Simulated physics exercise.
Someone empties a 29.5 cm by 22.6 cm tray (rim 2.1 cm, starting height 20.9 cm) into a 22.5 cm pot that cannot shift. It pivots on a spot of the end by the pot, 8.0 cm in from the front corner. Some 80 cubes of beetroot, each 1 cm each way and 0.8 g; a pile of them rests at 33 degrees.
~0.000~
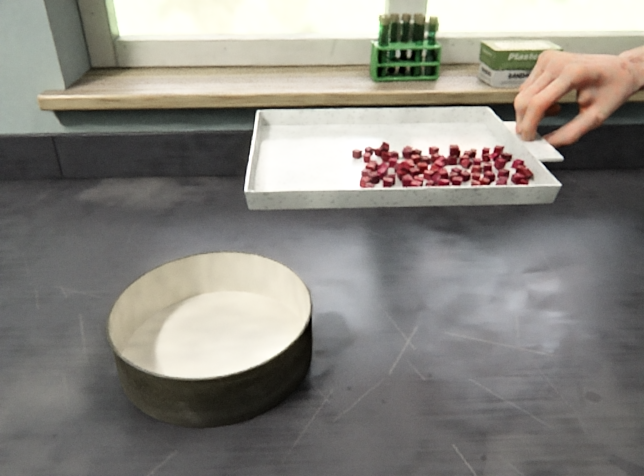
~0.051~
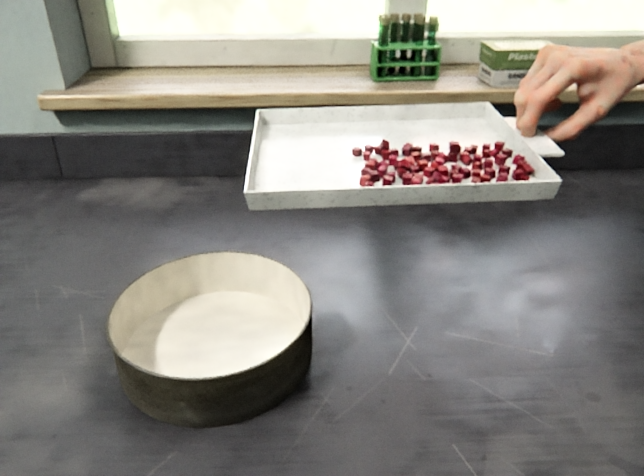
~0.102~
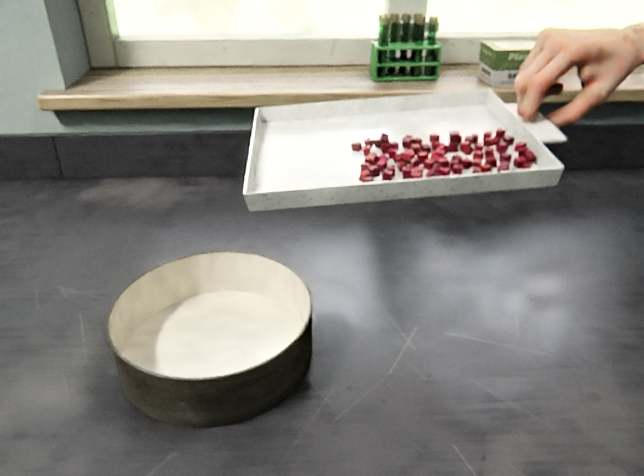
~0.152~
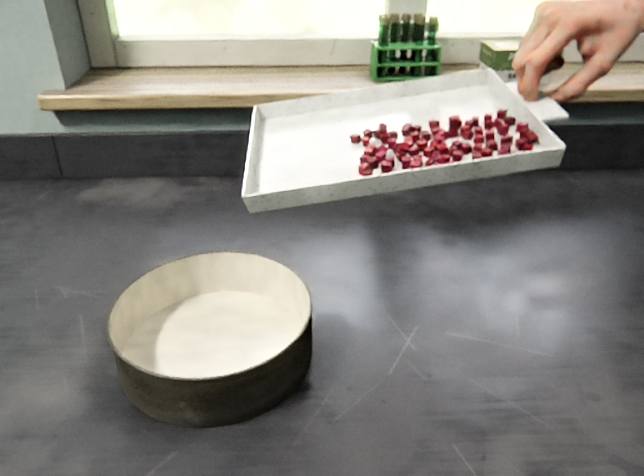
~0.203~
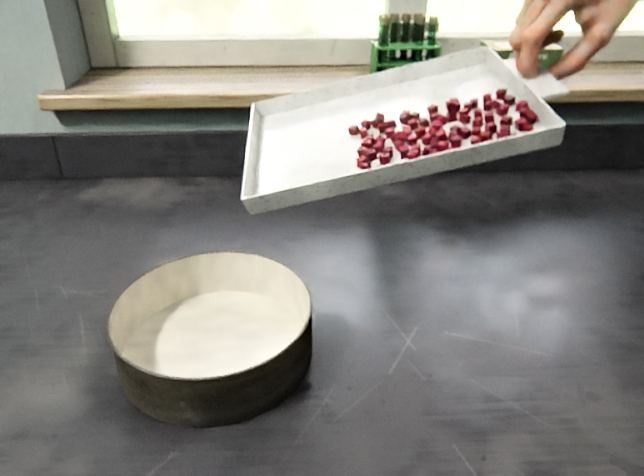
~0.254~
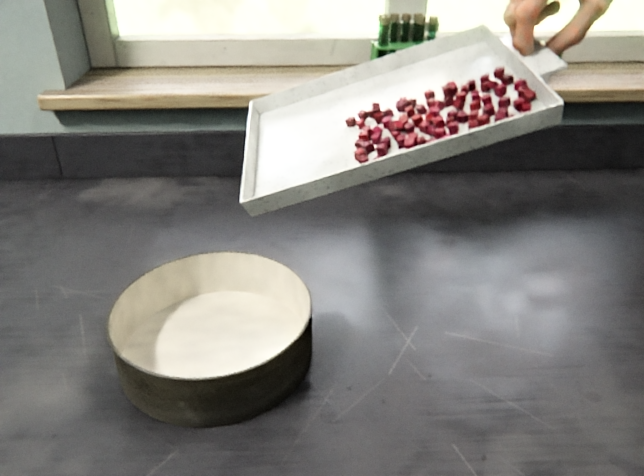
A hand lifts the right end of a white tray holding small dark red cubes.
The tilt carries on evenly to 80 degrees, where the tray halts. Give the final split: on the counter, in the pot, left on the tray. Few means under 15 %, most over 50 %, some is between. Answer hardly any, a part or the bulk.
Counter hardly any, pot the bulk, tray a part.
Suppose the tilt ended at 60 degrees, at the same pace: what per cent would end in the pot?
It would be near 50 per cent.
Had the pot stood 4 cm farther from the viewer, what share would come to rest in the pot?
It would be near 70 per cent.
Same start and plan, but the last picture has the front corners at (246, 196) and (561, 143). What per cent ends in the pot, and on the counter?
Pot 45, counter 0.
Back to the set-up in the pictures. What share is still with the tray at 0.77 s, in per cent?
Roughly 90 per cent.
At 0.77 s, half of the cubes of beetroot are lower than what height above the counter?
Some 22 cm.
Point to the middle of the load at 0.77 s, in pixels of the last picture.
Near (254, 183).
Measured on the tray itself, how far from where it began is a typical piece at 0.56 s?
Some 4 cm.
After 0.56 s, tilt 49 degrees; the tray holds 100 %, the pot 0 %.
After 0.77 s, tilt 70 degrees; the tray holds 90 %, the pot 0 %.
Then, at 1.09 s, tilt 80 degrees; the tray holds 30 %, the pot 65 %.
At rest (2.0 s), counter 0 %, pot 65 %, tray 30 %.
